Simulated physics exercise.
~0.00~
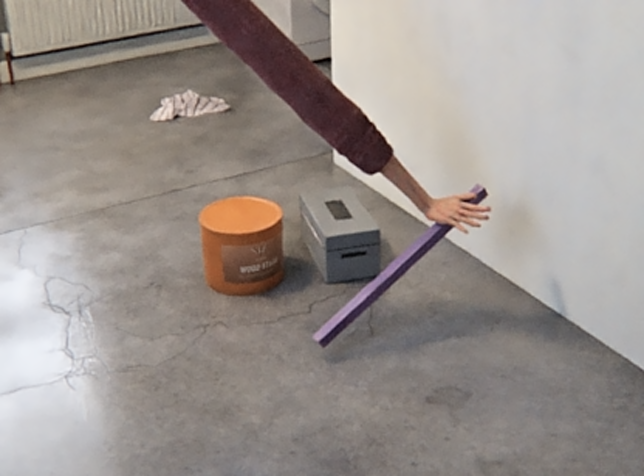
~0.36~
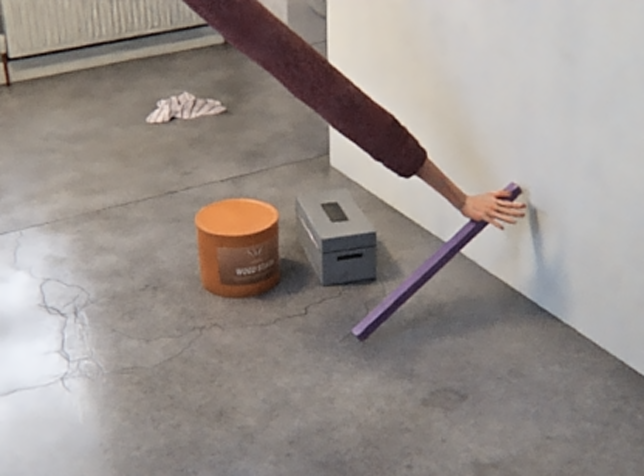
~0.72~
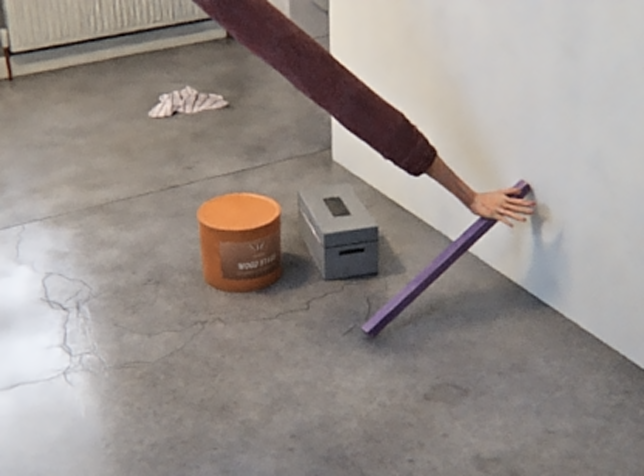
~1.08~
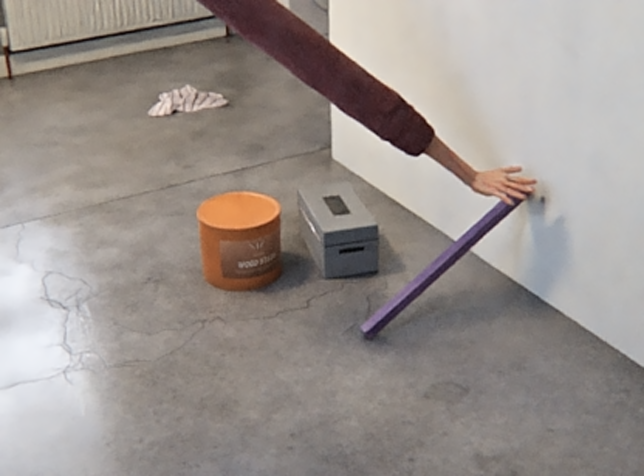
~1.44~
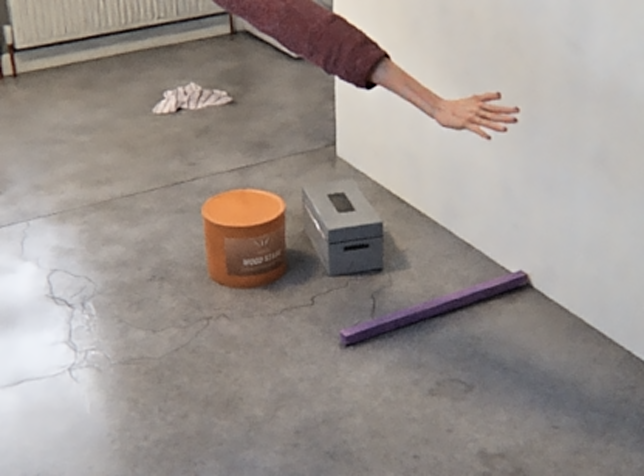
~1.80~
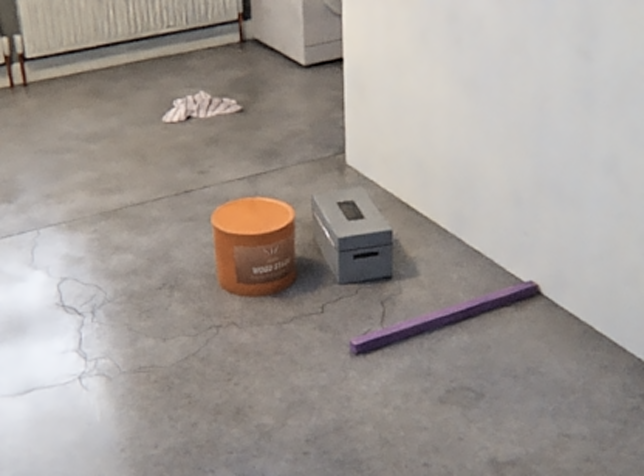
A hand leaned a purple pole against a bare wall, to the right of an orange pail and a grey toolbox, then let go and drew back, and the pole slid down and ended up lying flat on the floor.
